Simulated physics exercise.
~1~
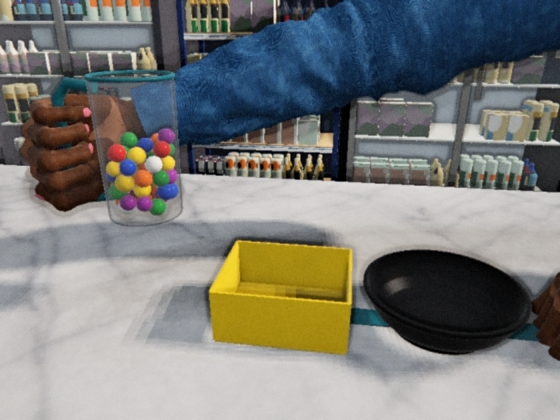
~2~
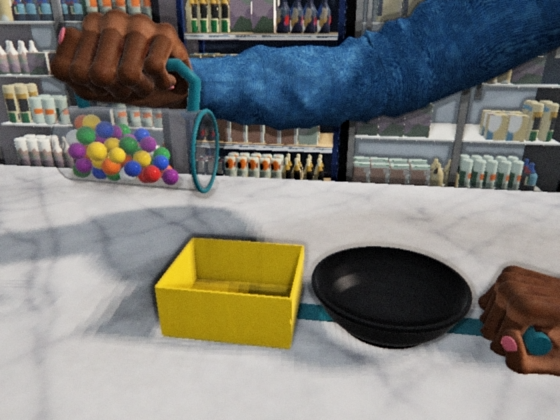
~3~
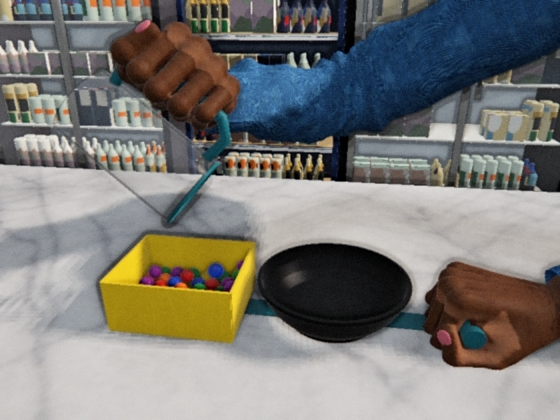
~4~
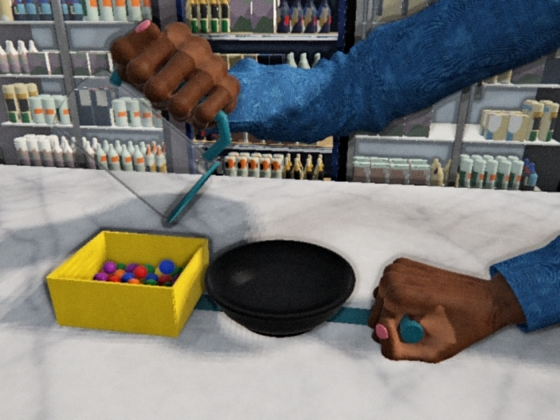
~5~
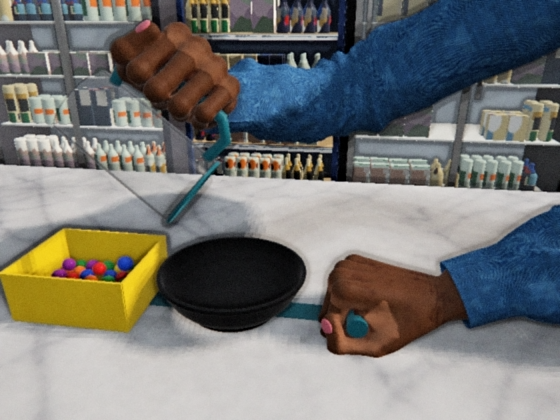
Shop counter with a hand tipping colourful marbles from a clear cup into a yellow tin, another sliding tin and bowl left.
